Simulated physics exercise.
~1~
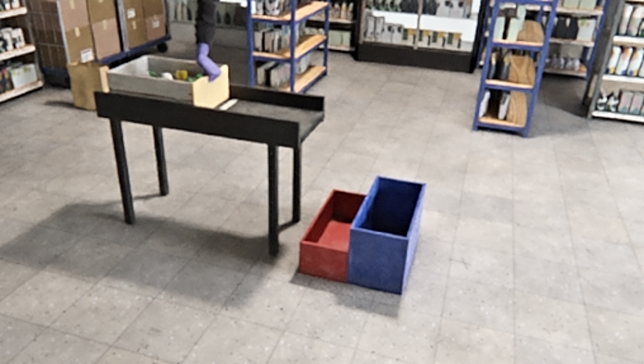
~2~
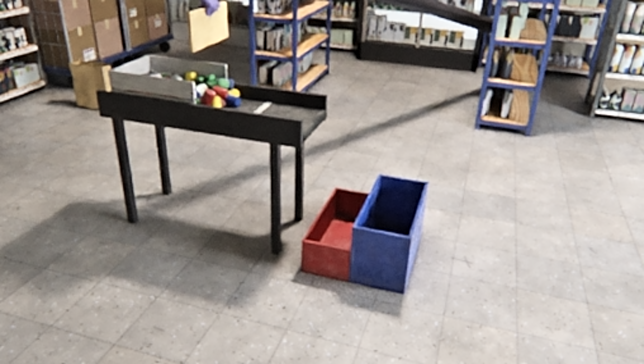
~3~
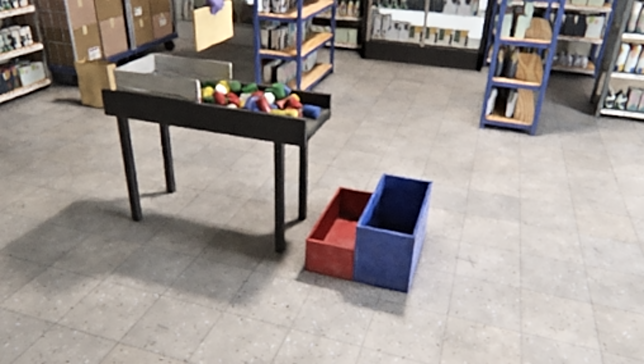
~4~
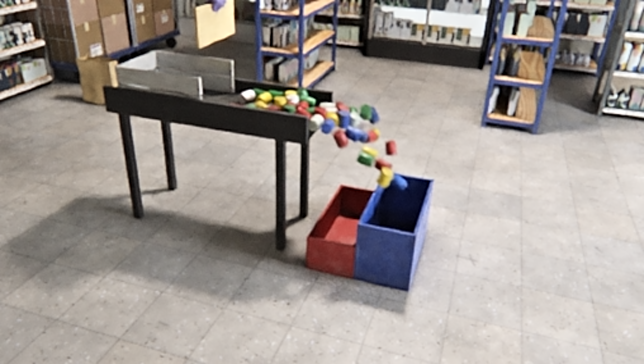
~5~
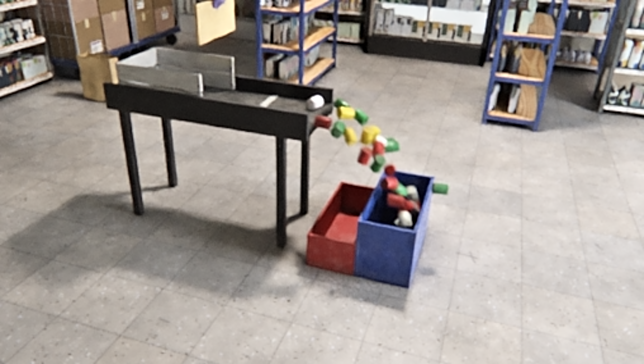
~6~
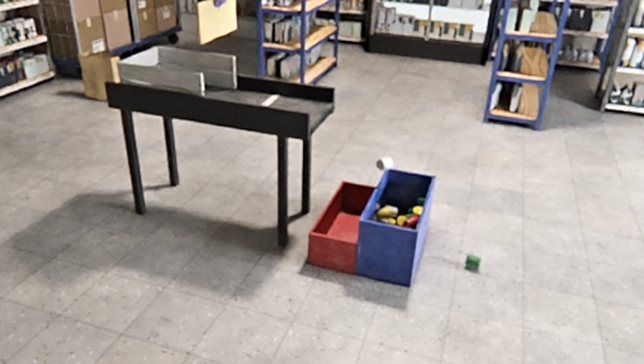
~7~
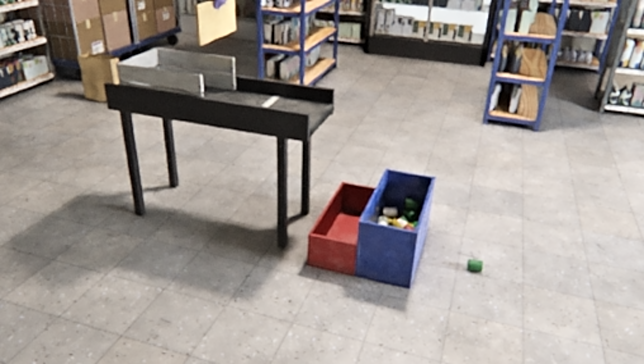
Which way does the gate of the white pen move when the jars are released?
The gate moves up, lifting clear of the pen so the jars can travel along the belt.
